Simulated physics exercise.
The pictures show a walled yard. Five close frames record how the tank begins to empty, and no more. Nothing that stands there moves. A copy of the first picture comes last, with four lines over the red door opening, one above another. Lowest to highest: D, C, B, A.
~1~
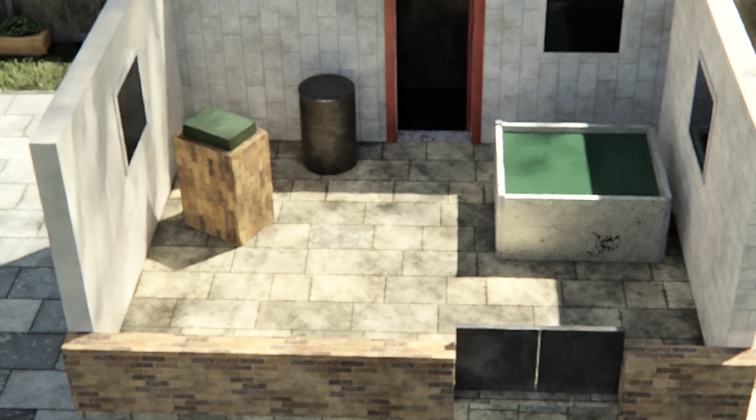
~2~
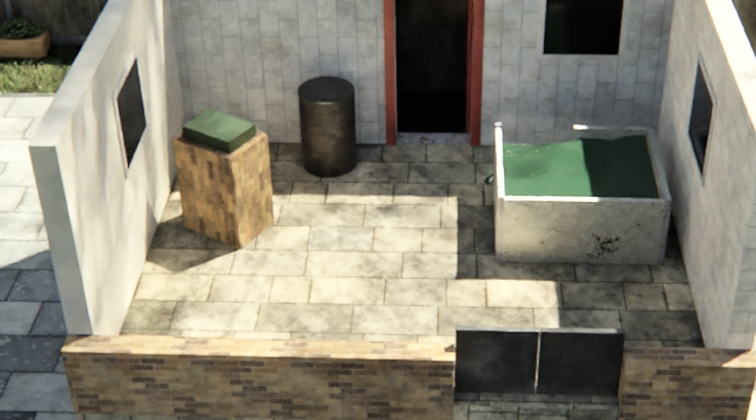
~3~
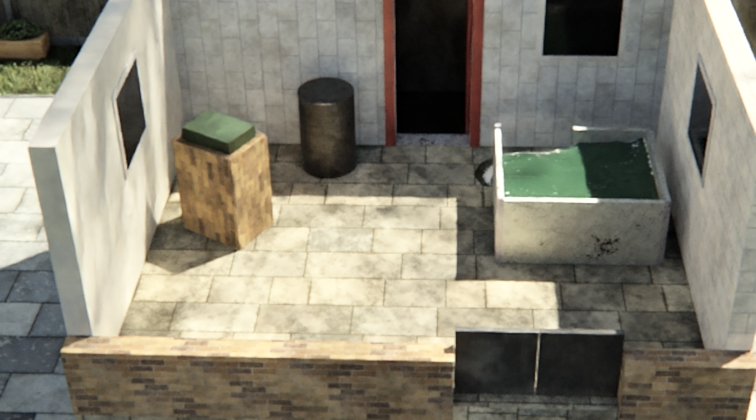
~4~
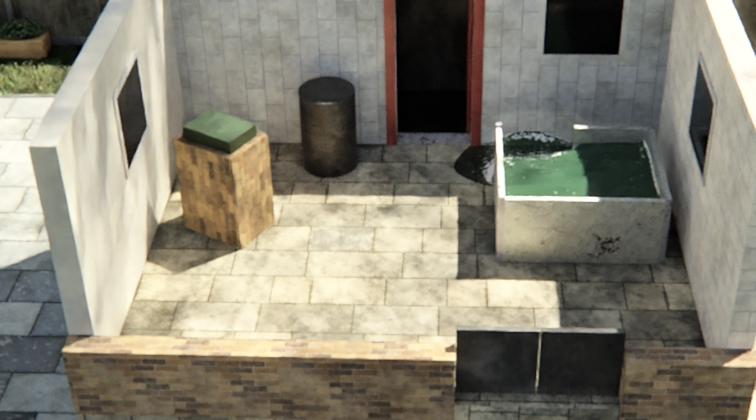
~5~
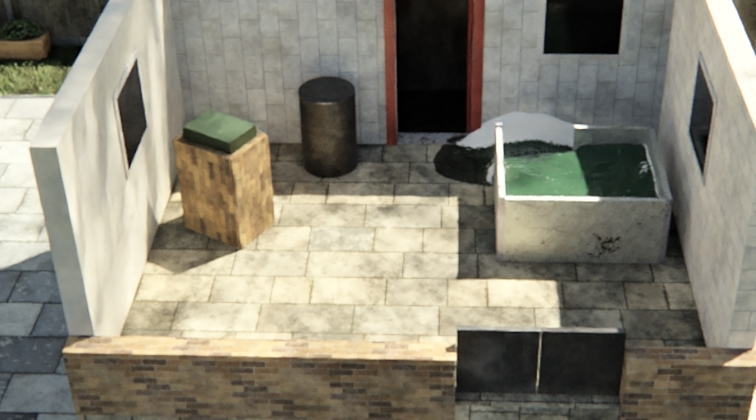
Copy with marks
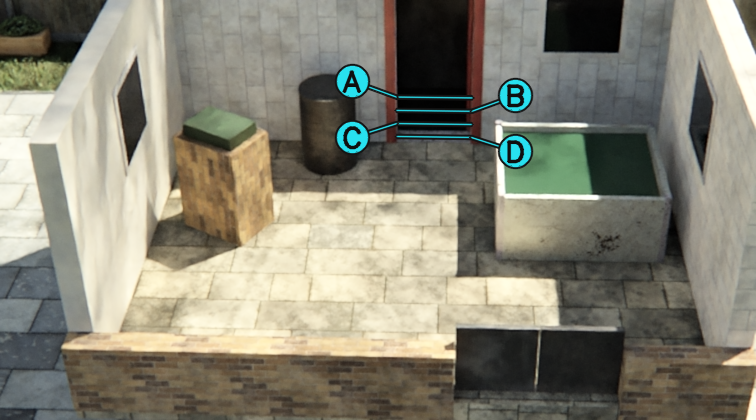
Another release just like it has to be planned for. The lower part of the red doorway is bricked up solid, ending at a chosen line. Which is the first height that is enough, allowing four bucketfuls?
C.
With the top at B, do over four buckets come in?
No, not at all.
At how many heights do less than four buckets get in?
Three of them.
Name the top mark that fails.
It is D.
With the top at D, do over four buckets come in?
Yes, it does.
In cyan, A at (434, 97); B at (434, 110); C at (434, 124); D at (434, 136); from the bottom up D, C, B, A.
Choosing A, nothing gets over.
Choosing B, nothing gets over.
Choosing C, a splash gets over, under a bucket.
Choosing D, about 9 bucketfuls get in.
